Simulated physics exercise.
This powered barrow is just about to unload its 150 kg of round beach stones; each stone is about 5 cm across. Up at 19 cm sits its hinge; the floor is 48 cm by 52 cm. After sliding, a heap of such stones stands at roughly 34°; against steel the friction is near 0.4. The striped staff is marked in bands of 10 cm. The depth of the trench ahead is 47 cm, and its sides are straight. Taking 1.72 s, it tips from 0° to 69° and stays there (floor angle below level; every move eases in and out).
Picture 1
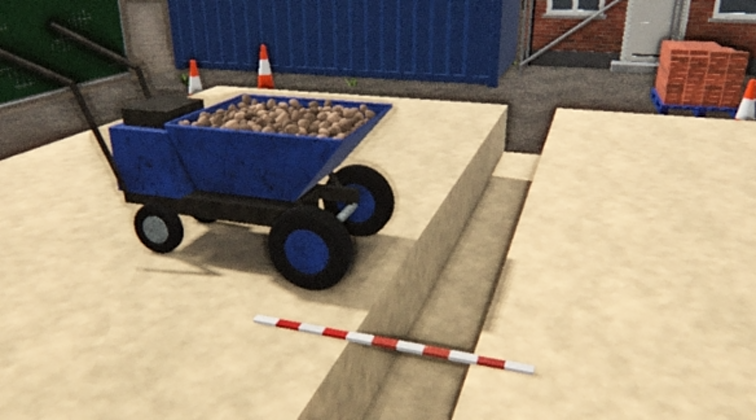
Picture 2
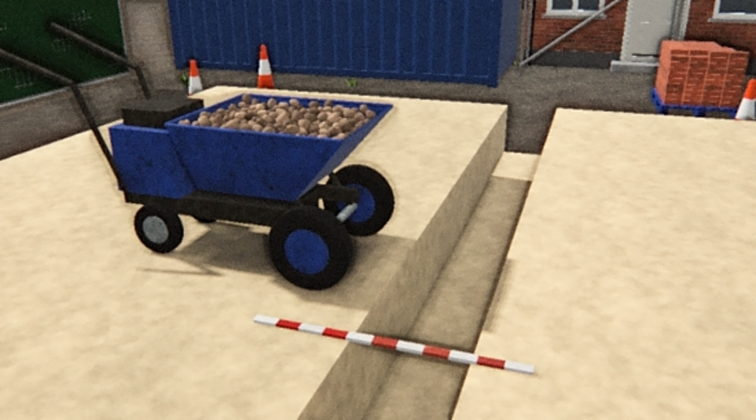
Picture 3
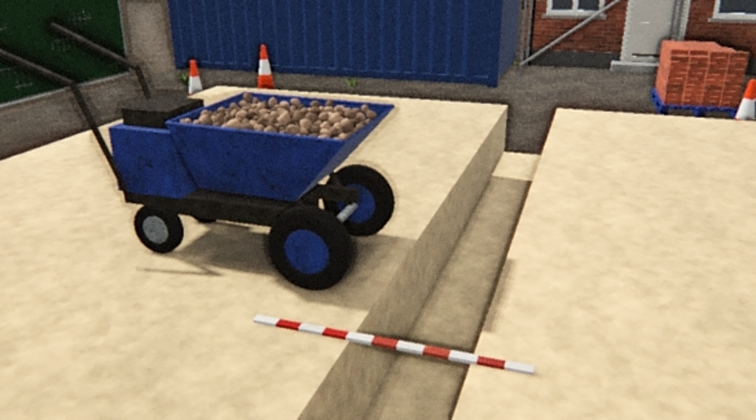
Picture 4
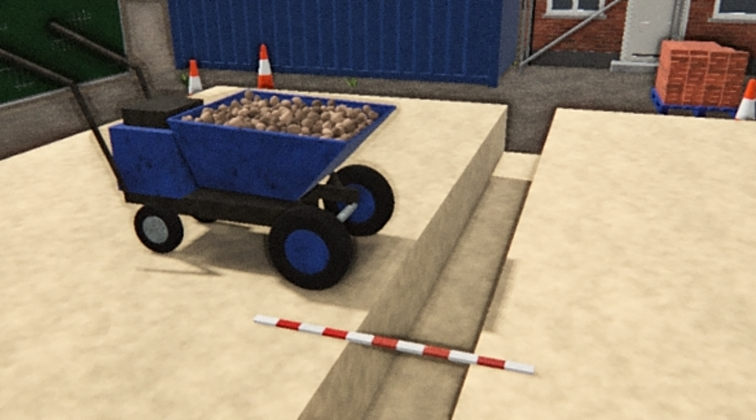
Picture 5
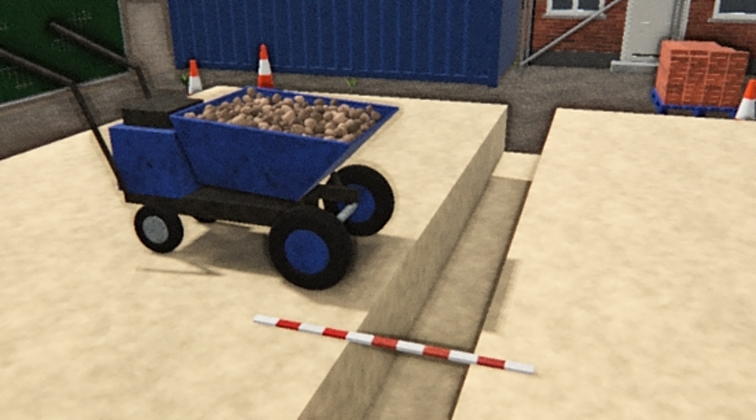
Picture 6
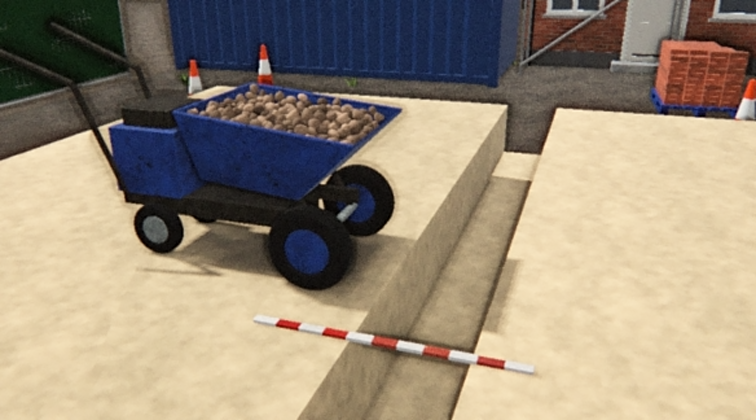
On a sandy building site, a blue powered barrow loaded with round stones stood beside a narrow trench with a red-and-white pole across it, and its tray slowly tilted slightly toward the right.
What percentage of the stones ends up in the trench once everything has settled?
About 68 per cent.
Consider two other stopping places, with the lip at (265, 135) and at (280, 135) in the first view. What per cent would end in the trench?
The first gives about 100 percent and the second about 100 percent.
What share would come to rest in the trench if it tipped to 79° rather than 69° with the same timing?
Roughly 75% would end there.
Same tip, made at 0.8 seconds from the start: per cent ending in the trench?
Then roughly 55 percent.
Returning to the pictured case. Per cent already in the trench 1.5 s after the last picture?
I'd put it near 40 per cent.
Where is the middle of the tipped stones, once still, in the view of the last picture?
I'd point somewhere around (474, 351).
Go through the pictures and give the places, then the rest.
In the first picture, the tray is at 0°, its lip at (341, 142); the top of the load is at (306, 110).
In the second picture, lip at (342, 142), floor tilted 0°, highest stones at (306, 109).
In the third picture, the tray is at 1°, its lip at (344, 143); the top of the load is at (301, 108).
In the fourth picture, the tray is at 2°, its lip at (346, 144); the top of the load is at (281, 107).
In the fifth picture, the tray is at 4°, its lip at (349, 145); the top of the load is at (271, 106).
In the sixth picture, the tray is at 6°, its lip at (353, 148); the top of the load is at (255, 99).
Then, 1.0 s after the last picture the floor is at 58°, 98 % in the tray, 2 % in the trench; the foremost stones are at (461, 224).
Then, 1.5 s after the last picture the floor is at 69°, 37 % in the tray, 40 % in the trench, 23 % past the trench; the foremost stones are at (611, 287).
Then, 1.9 s after the last picture the floor is at 69°, 13 % in the tray, 55 % in the trench, 32 % past the trench; the foremost stones are at (719, 317).
Then, 3.8 s after the last picture the floor is at 69°, 0 % in the tray, 68 % in the trench, 32 % past the trench; the foremost stones are past the picture's edge.
